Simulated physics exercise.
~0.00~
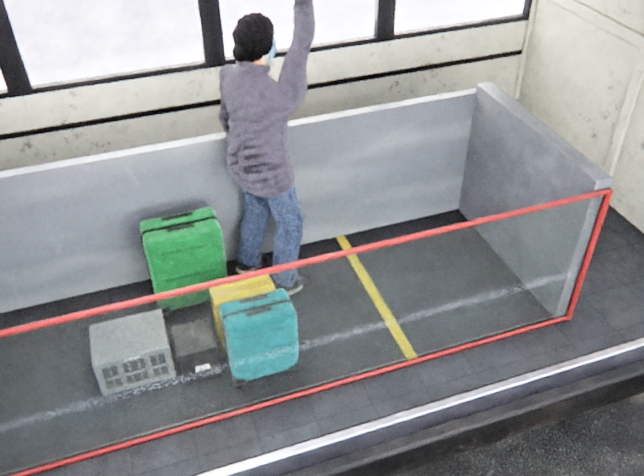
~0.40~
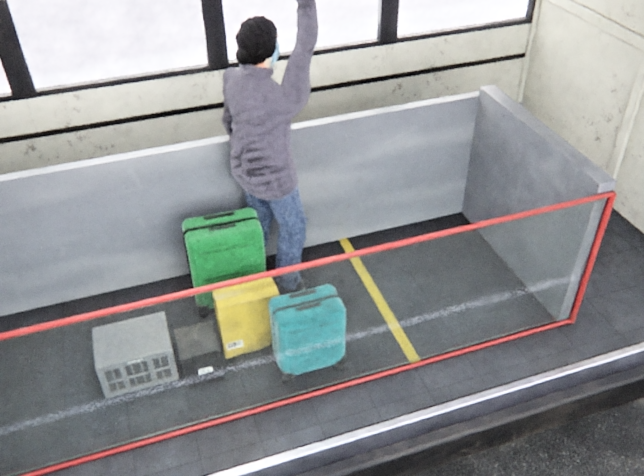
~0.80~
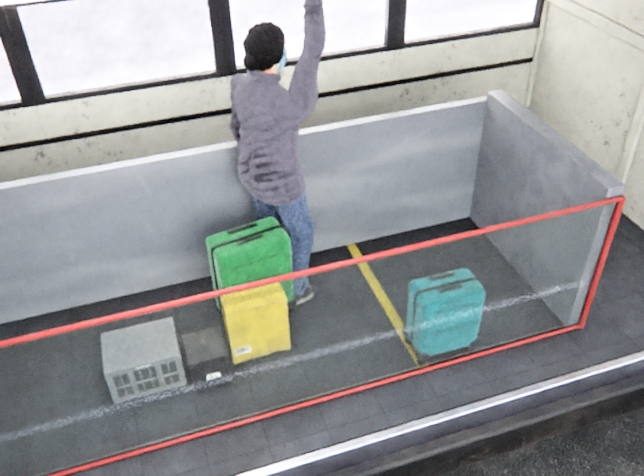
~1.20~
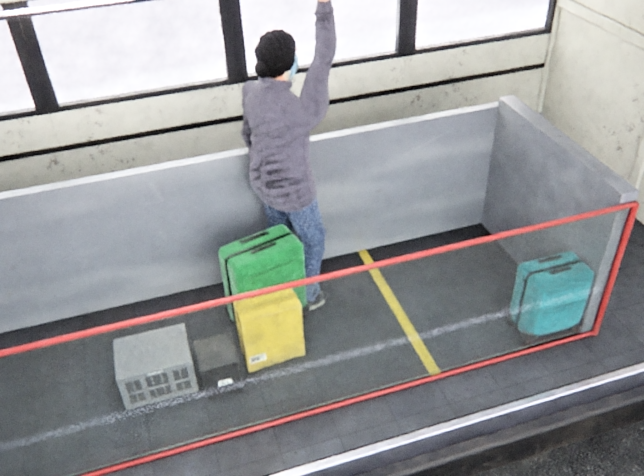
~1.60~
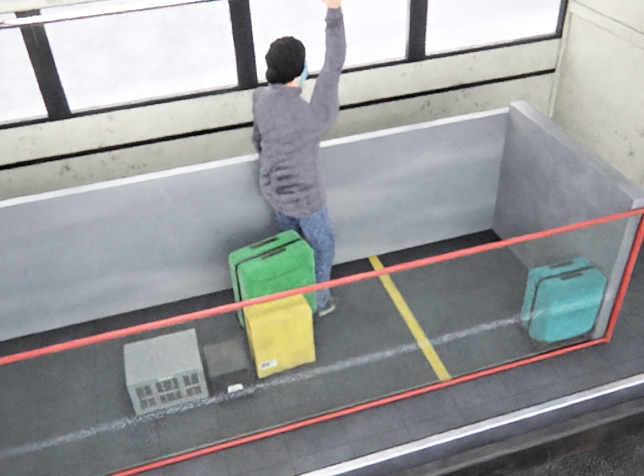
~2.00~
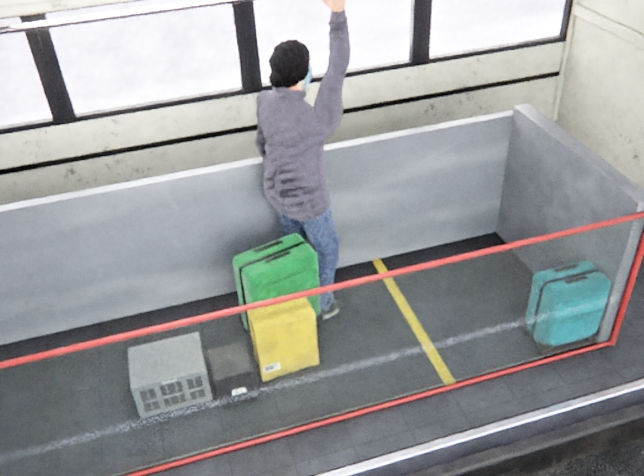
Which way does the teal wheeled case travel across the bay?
The teal wheeled case moves to the right, staying upright as it crosses the yellow line.
